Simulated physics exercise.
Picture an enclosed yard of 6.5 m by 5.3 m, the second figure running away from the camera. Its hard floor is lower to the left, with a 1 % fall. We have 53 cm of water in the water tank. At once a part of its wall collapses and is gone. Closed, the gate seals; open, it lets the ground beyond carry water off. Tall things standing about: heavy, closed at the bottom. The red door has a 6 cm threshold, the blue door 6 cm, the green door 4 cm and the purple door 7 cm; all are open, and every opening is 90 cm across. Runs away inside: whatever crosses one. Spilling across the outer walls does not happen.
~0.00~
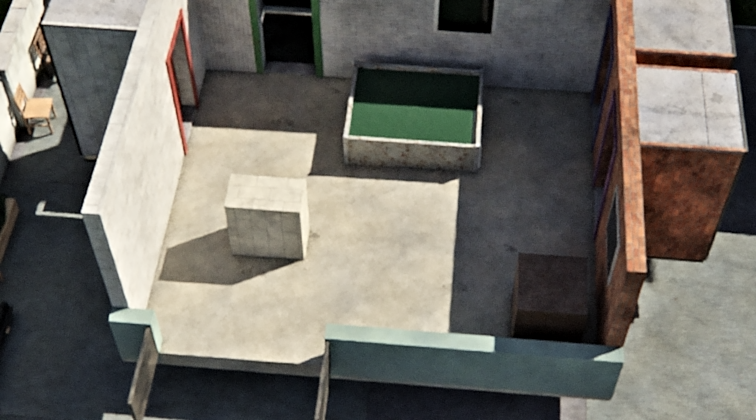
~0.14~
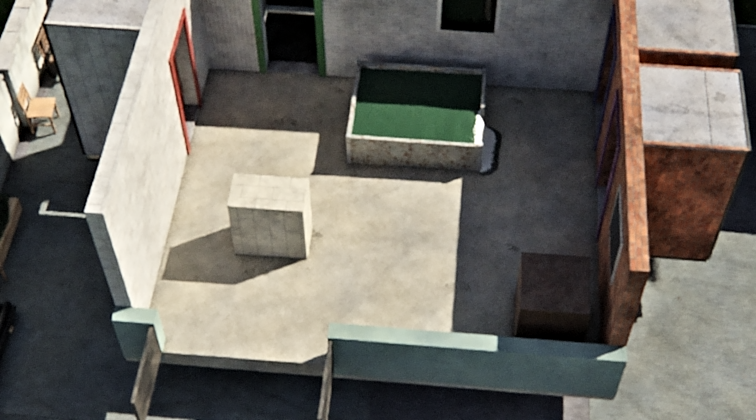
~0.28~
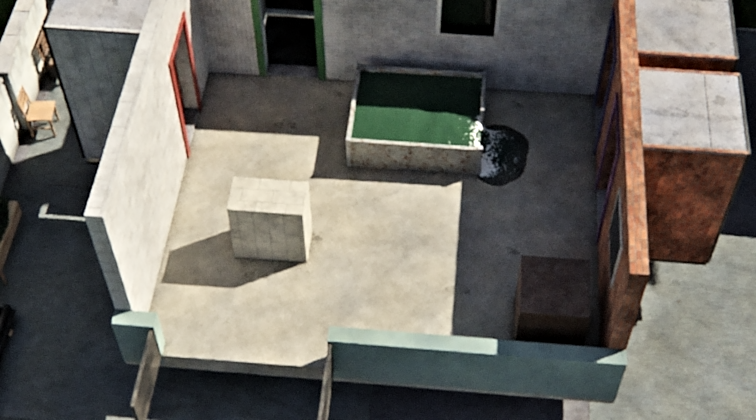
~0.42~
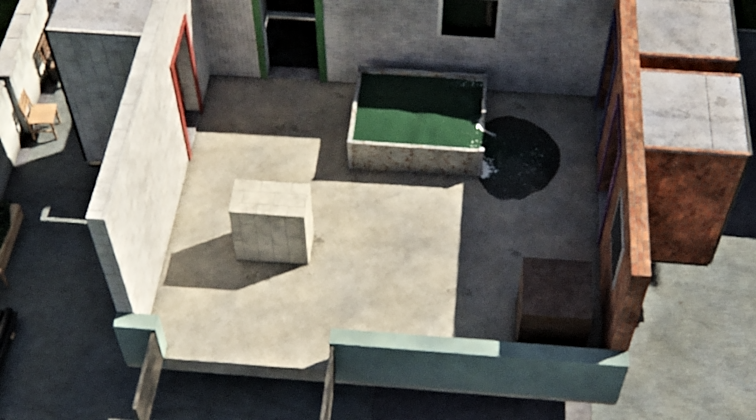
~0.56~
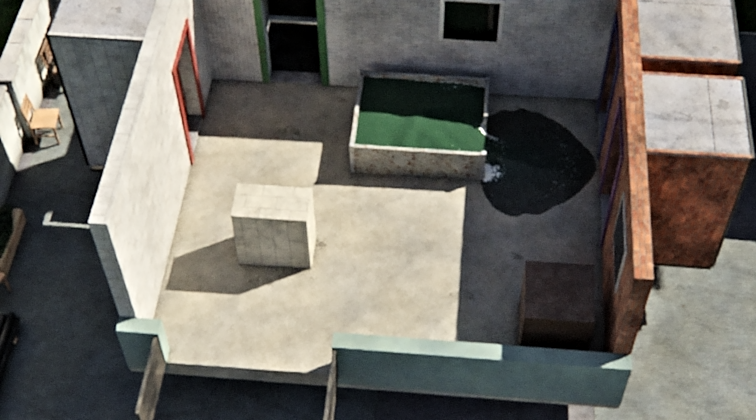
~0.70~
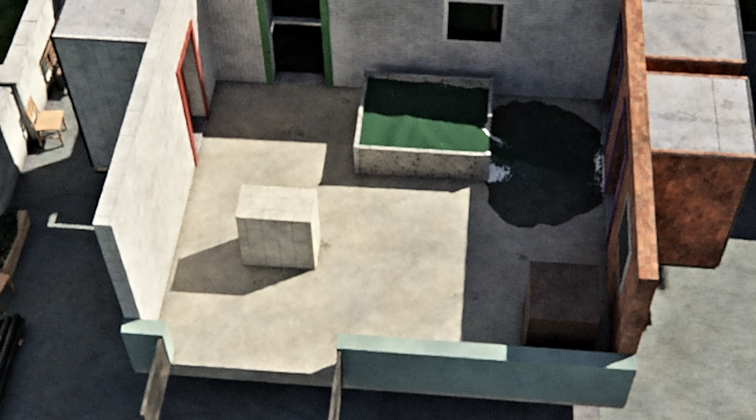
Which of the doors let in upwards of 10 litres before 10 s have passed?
Result: The red door lets in less than the cap; the blue door lets in more than the cap; the green door lets in less than the cap; the purple door lets in more than the cap.
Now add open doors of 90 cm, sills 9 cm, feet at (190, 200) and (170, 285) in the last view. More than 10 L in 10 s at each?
Less, less.
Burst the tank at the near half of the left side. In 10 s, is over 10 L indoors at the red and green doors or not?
At the red door the limit is surpassed; at the green door it is surpassed.
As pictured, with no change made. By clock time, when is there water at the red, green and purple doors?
Red = 7.5 s, green = 4.5 s, purple = 0.9 s.
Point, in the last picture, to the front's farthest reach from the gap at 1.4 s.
Somewhere about (604, 263).
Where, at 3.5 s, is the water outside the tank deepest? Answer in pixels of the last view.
It's at about (607, 379) in the last picture.
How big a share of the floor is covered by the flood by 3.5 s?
About 30 per cent.
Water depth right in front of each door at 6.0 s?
Depths in cm: Red 0, blue 10, green 2, purple 10.
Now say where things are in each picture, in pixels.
In the first frame, still water, 53 cm deep, in the water tank at (415, 107).
In the second frame, water pours out at (478, 142) and has run 0.5 m, to (489, 131); typically 9 cm deep outside, 53 cm at the water tank's back.
In the third frame, water pours out at (478, 147) and has run 0.8 m, to (522, 142); typically 8 cm deep outside, 53 cm at the water tank's back.
In the fourth frame, the front is at (553, 148), 1.2 m from the gap at (479, 149); 1.4 m2 of floor is under water; 53 cm left at the back of the water tank.
In the fifth frame, water pours out at (481, 153) and has run 1.7 m, to (589, 170); typically 4 cm deep outside, 53 cm at the water tank's back.
In the sixth frame, the front is at (602, 197), 2.0 m from the gap at (486, 153); 3.1 m2 of floor is under water; 53 cm left at the back of the water tank.
After 1.4 s water covers 15 % of the floor and is deepest (26 cm) near (499, 165); red door not reached, blue door 16 cm at the sill, 21 L in, green door not reached, purple door 17 cm at the sill, 9 L in.
After 2.2 s water covers 20 % of the floor and is deepest (25 cm) near (590, 170); red door not reached, blue door 20 cm at the sill, 74 L in, green door not reached, purple door 18 cm at the sill, 47 L in.
After 3.5 s water covers 30 % of the floor and is deepest (22 cm) near (607, 379); red door not reached, blue door 15 cm at the sill, 149 L in, green door not reached, purple door 13 cm at the sill, 91 L in.
After 6.0 s water covers 55 % of the floor and is deepest (14 cm) near (607, 379); red door not reached, blue door 10 cm at the sill, 205 L in, green door 2 cm at the sill, 0 L in, purple door 10 cm at the sill, 119 L in.
After 10.0 s water covers 85 % of the floor and is deepest (10 cm) near (607, 379); red door 4 cm at the sill, 0 L in, blue door 6 cm at the sill, 221 L in, green door 1 cm at the sill, 0 L in, purple door 6 cm at the sill, 128 L in.
